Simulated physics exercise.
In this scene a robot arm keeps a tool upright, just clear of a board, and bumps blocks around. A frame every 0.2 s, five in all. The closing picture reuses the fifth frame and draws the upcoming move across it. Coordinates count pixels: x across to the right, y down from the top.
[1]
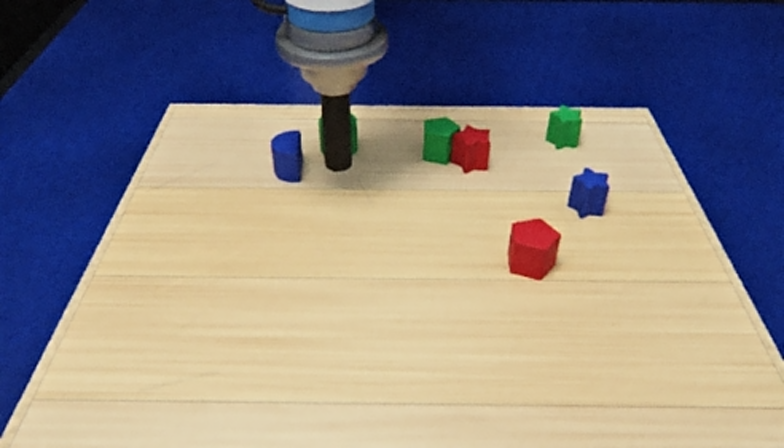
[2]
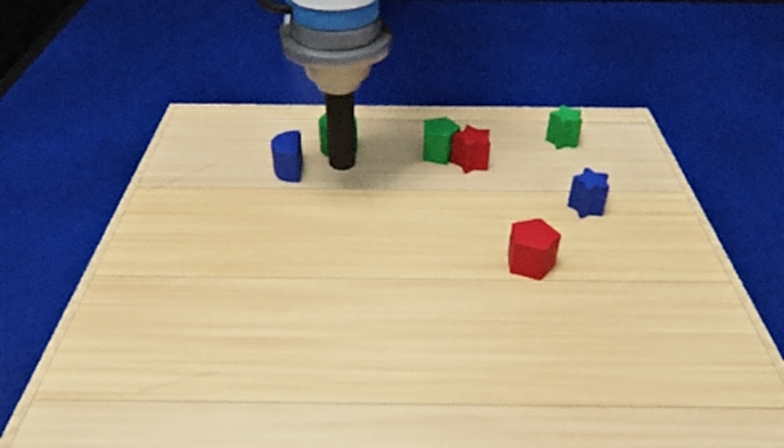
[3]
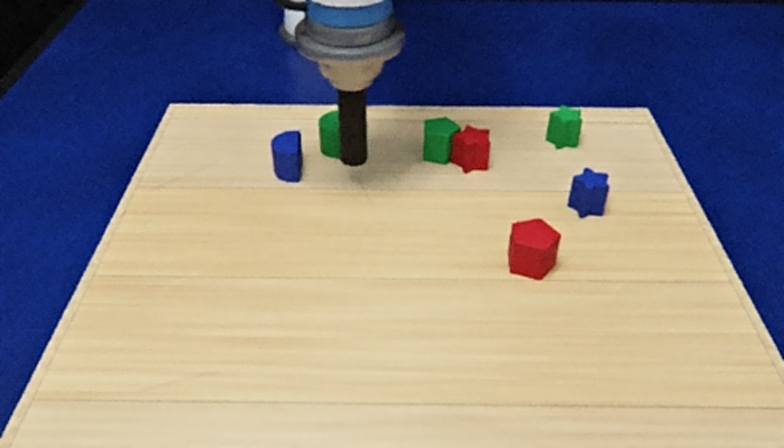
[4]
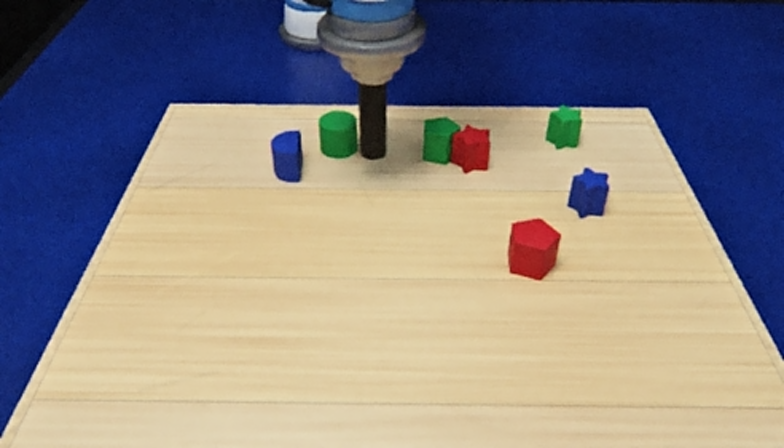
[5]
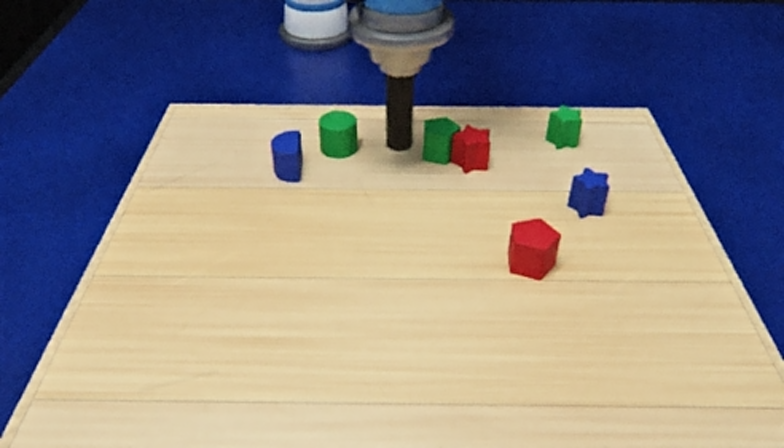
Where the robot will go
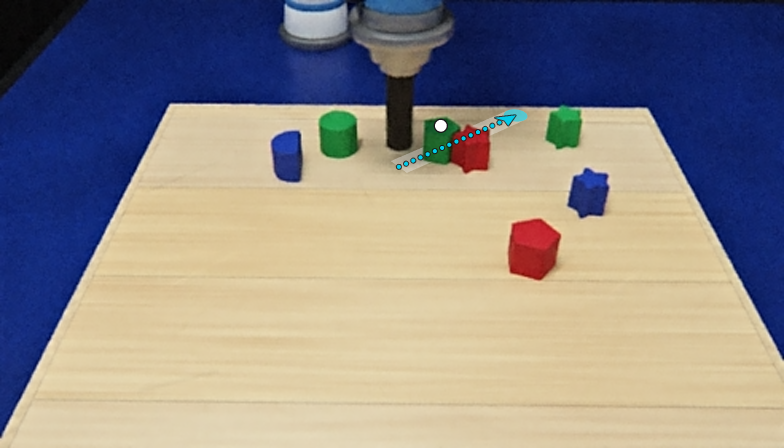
Robot arm with a dark rod tool sliding right above a wooden board, passing a green cylinder while coloured blocks stay still.
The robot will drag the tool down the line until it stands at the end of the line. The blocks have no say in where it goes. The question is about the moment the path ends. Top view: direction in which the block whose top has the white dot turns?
From above, it turns clockwise.
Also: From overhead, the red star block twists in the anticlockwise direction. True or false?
That is false.
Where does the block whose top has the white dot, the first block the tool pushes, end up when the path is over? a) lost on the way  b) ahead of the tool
It's a.
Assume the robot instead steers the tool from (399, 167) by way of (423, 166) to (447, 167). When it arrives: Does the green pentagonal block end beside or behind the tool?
Yes
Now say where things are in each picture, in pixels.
Tip of the tool (339, 164), middles of tops, green cylinder hidden, green pentagonal block (441, 126), red star block (474, 135), in the first frame.
Tool (342, 163), nothing pushed, in the second frame.
Tool (354, 159), nothing pushed, in the third frame.
Tool (373, 153), nothing pushed, in the fourth frame.
Tool (399, 145), green cylinder (338, 120), green pentagonal block (441, 126), red star block (474, 135), in the fifth frame.
The line goes from (399, 167) directly to (516, 115); the dot is on the green pentagonal block.
What follows on the original path. One third of the way, tool (442, 127); green pentagonal block (471, 116); red star block (481, 133), turned 30° clockwise.
Two thirds of the way, tool (482, 110); green pentagonal block (511, 107), turned 25° clockwise; red star block (481, 133), turned 35° clockwise.
At the end, tool (518, 94); green cylinder unmoved; green pentagonal block (526, 104), turned 75° clockwise; red star block (481, 133), turned 35° clockwise.
